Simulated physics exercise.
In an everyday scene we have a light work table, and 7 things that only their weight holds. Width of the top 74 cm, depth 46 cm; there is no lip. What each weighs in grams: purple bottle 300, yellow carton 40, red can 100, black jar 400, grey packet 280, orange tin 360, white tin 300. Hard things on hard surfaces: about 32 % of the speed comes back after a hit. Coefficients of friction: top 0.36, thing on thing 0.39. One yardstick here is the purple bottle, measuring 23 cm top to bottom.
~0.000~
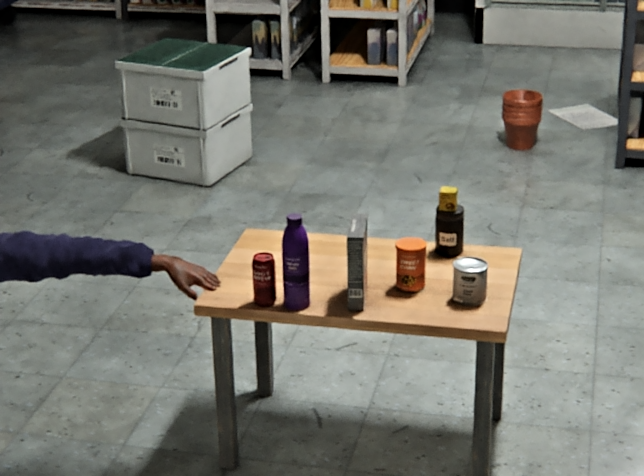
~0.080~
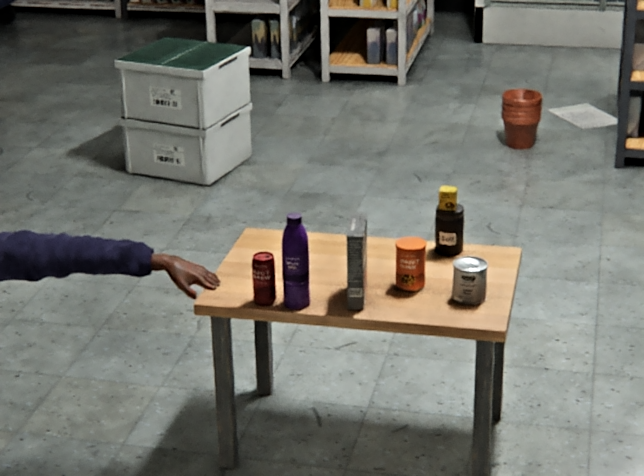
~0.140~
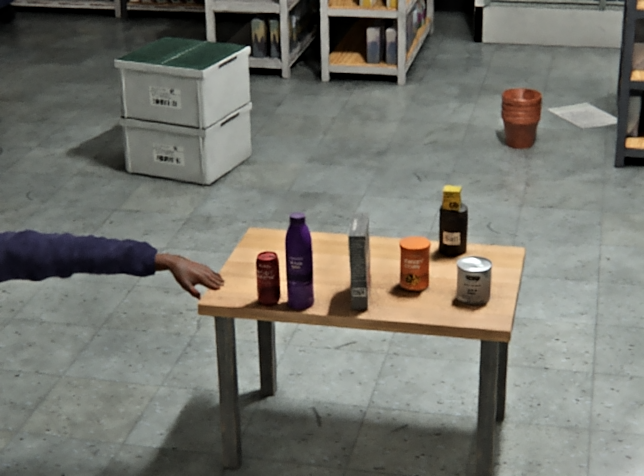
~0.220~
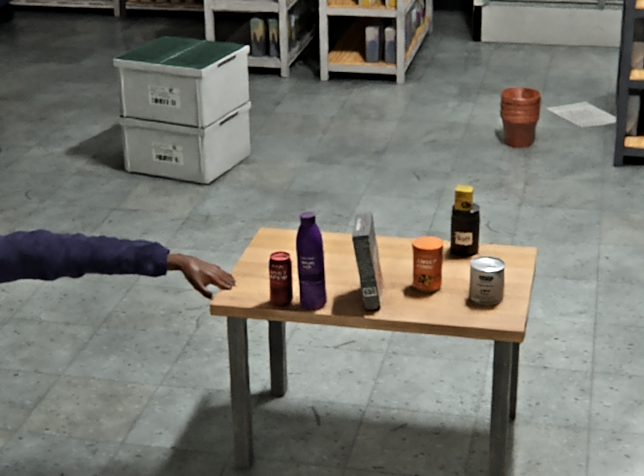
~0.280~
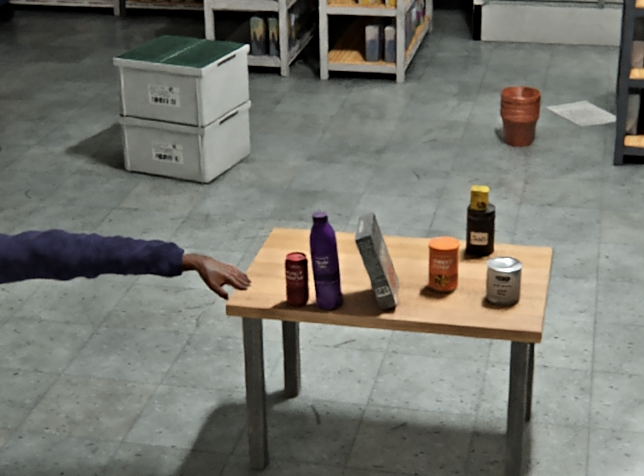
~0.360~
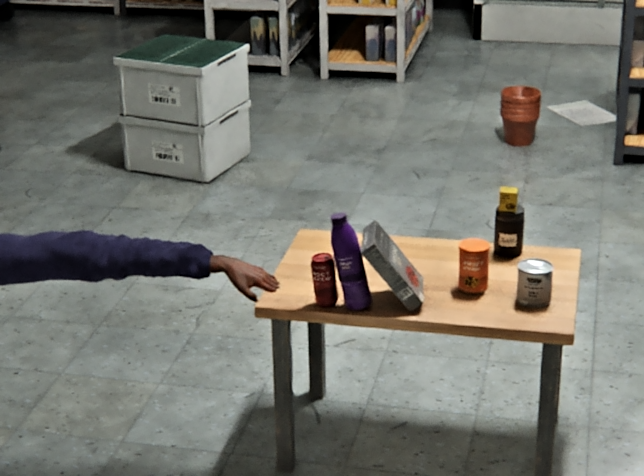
The table slides right, a hand at its edge, and the grey packet leans left.
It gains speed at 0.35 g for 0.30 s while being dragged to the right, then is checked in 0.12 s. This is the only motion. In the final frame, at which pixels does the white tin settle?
The white tin settles near (599, 288).
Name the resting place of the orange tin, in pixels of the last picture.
It finishes around (537, 271).
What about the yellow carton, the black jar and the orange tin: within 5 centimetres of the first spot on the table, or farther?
In short, the yellow carton leaves its position, the black jar leaves its position, the orange tin leaves its position.
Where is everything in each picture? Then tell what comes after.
The first frame shows white tin (470, 282); purple bottle (296, 261).
The second frame shows red can (264, 279); black jar (450, 229).
The third frame shows table 1 cm from its start; grey packet (360, 261); orange tin (415, 264).
The fourth frame shows table 4 cm from its start; grey packet (368, 261) tilted 9°; purple bottle (311, 260).
The fifth frame shows table 8 cm from its start; grey packet (378, 261) tilted 18°; red can (297, 279).
The sixth frame shows table 15 cm from its start; white tin (535, 283); grey packet (393, 265) tilted 37°.
By 0.56 s, table 22 cm from its start; white tin 7 cm from its spot near (593, 287); grey packet tilted 71°; yellow carton 8 cm from its spot.
By 1.06 s, table 22 cm from its start; purple bottle now off the table; white tin 9 cm from its spot near (599, 288); grey packet on its side.
When it is over (1.7 s), off the table, purple bottle; lying over on the table, grey packet; not toppled but over 5 cm from the start, yellow carton, black jar, orange tin and white tin; red can within 5 cm of the start. End places, in pixels of the last picture, white tin near (599, 288).
